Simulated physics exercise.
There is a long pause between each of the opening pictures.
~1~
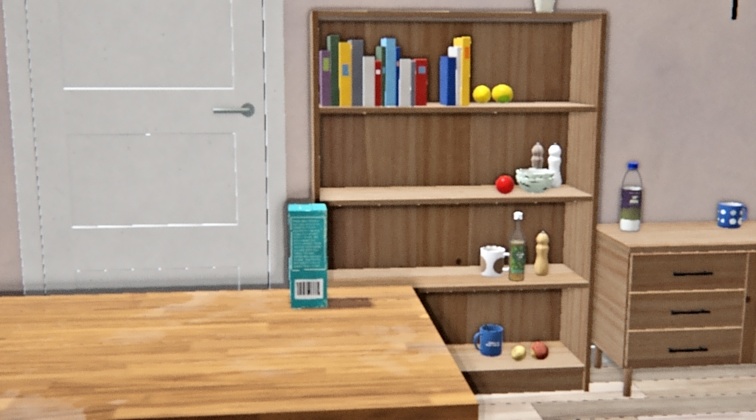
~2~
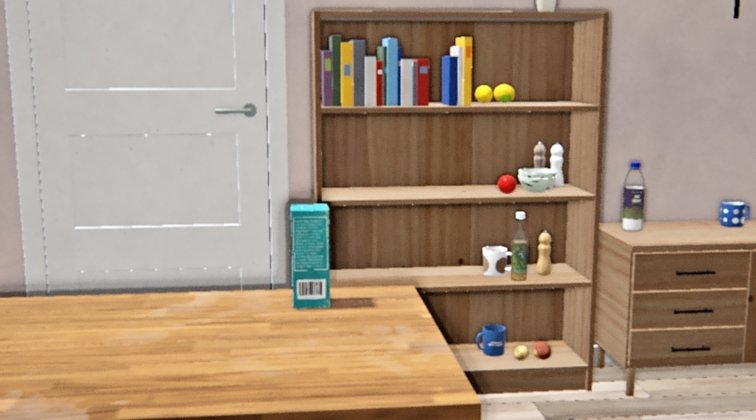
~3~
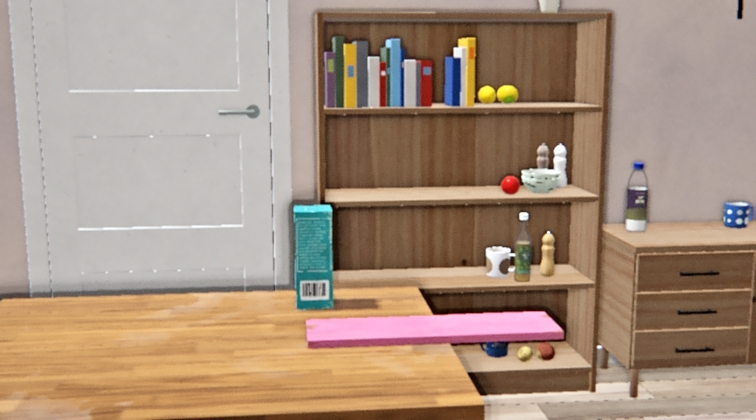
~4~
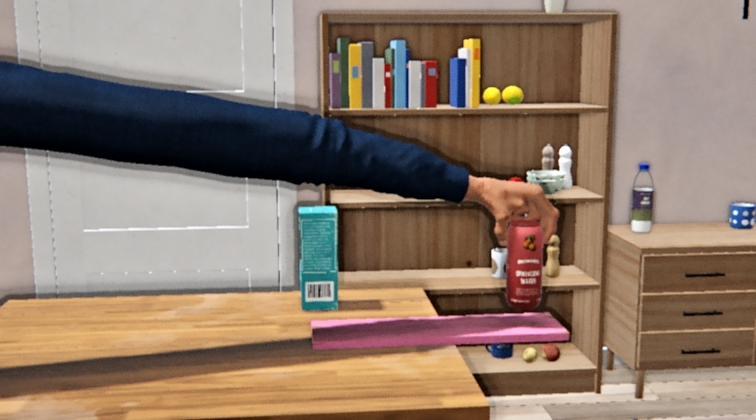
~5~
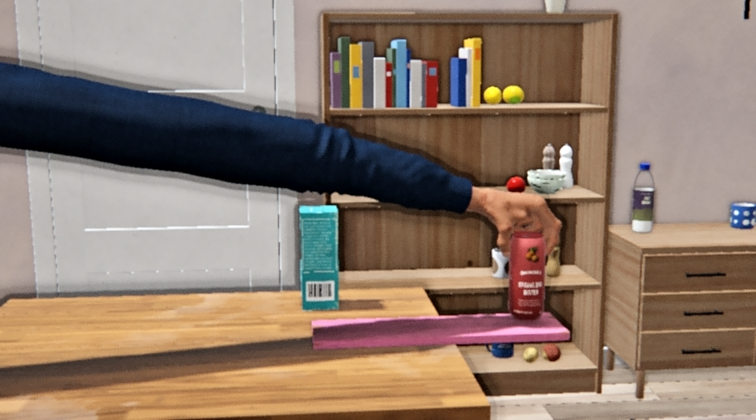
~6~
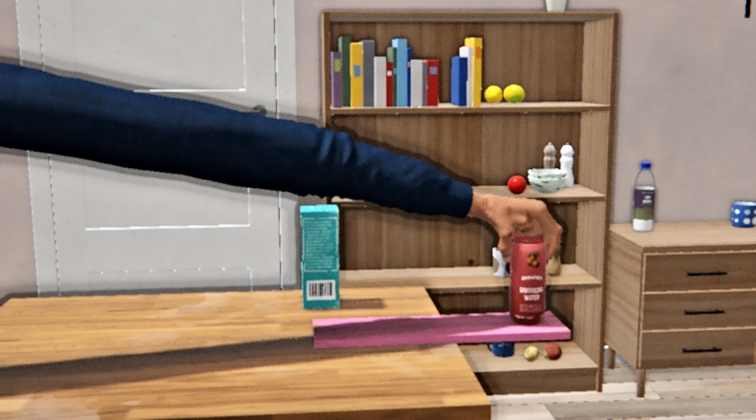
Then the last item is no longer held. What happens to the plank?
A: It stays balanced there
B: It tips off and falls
The answer is B.
Then, 0.50 s past the last view, pink plank and red can now down on the floor or falling.
Then, 0.70 s past the last view, things are still on the move.
Finally, down on the floor or falling, pink plank and red can; turquoise carton still in place. The plank comes down.
